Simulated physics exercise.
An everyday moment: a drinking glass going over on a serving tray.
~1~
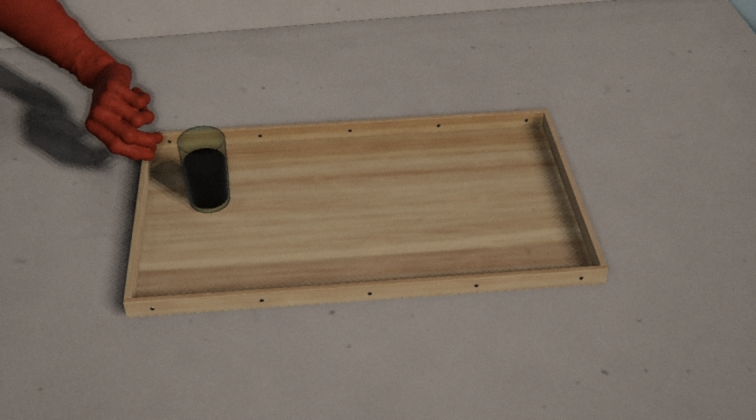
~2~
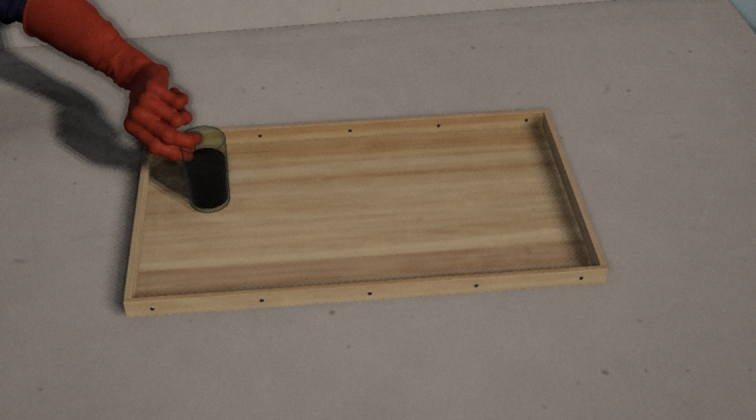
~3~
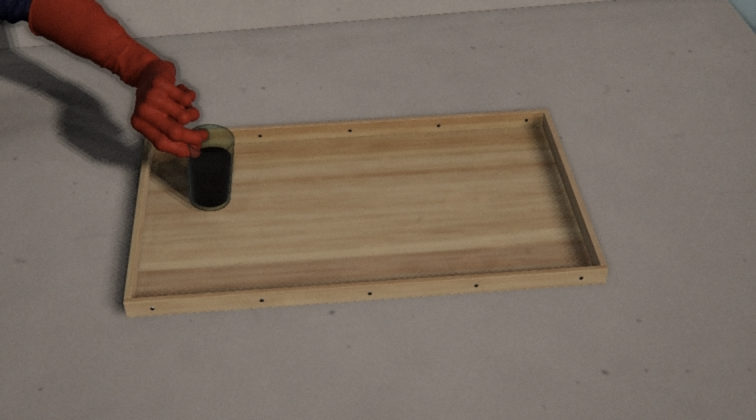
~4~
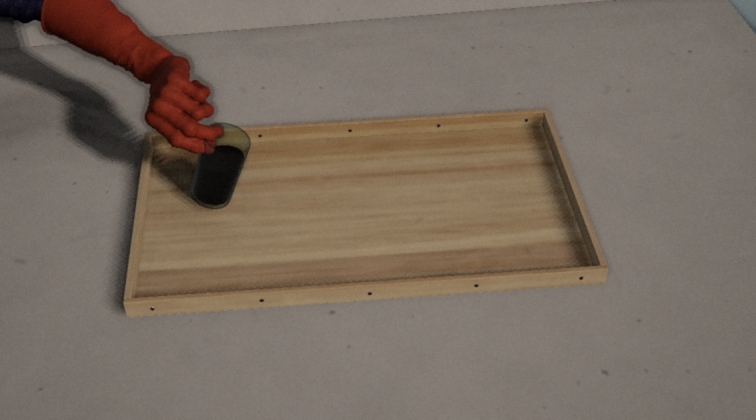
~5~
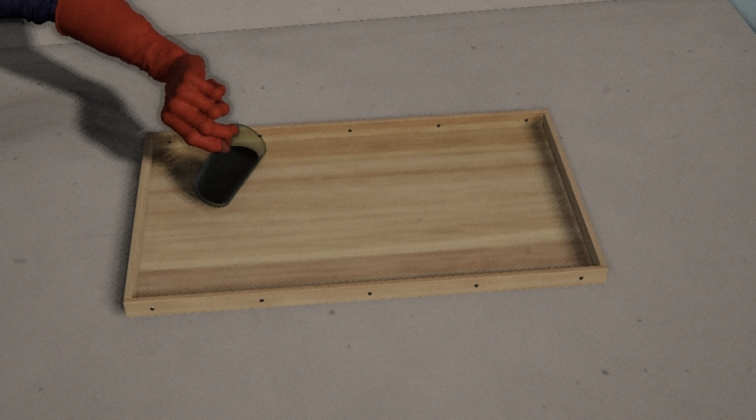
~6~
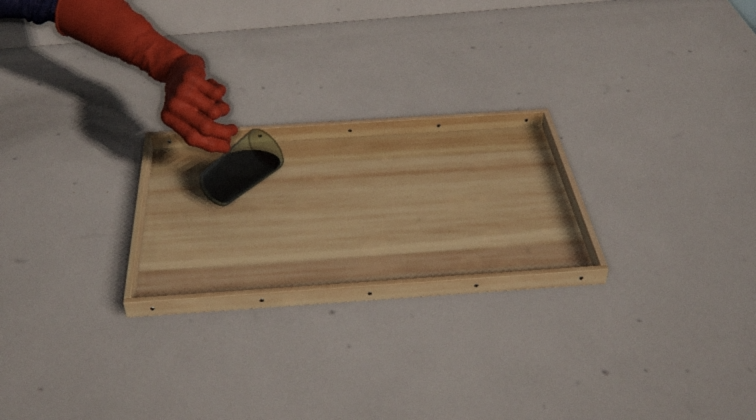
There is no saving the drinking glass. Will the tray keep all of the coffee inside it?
Yes.
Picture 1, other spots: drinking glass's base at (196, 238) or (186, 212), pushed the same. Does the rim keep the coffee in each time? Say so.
One: It stays in the tray. Two: It keeps within the tray.
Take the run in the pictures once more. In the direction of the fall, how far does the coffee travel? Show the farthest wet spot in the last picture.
About (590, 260).
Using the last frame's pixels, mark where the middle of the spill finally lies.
Centre at roughly (471, 209).
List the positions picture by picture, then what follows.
In the first frame, it stands upright; drinking glass (205, 169) about two thirds full; tray (376, 281).
In the second frame, it is being nudged; drinking glass about two thirds full, surface at (205, 162).
In the third frame, it is being nudged; drinking glass (210, 167) about two thirds full.
In the fourth frame, it is being nudged; drinking glass about two thirds full, surface at (221, 159); tray (376, 281).
In the fifth frame, it is being nudged; drinking glass (229, 165) tipped 30°.
In the sixth frame, it is falling; drinking glass (242, 168) tipped 45°.
Next, the drinking glass lies in the tray; the puddle covers about as much as a plate; the top is dry.
After that, the puddle covers about as much as a tray; the top is dry.
Finally, the puddle covers about as much as a tray; the top is dry.
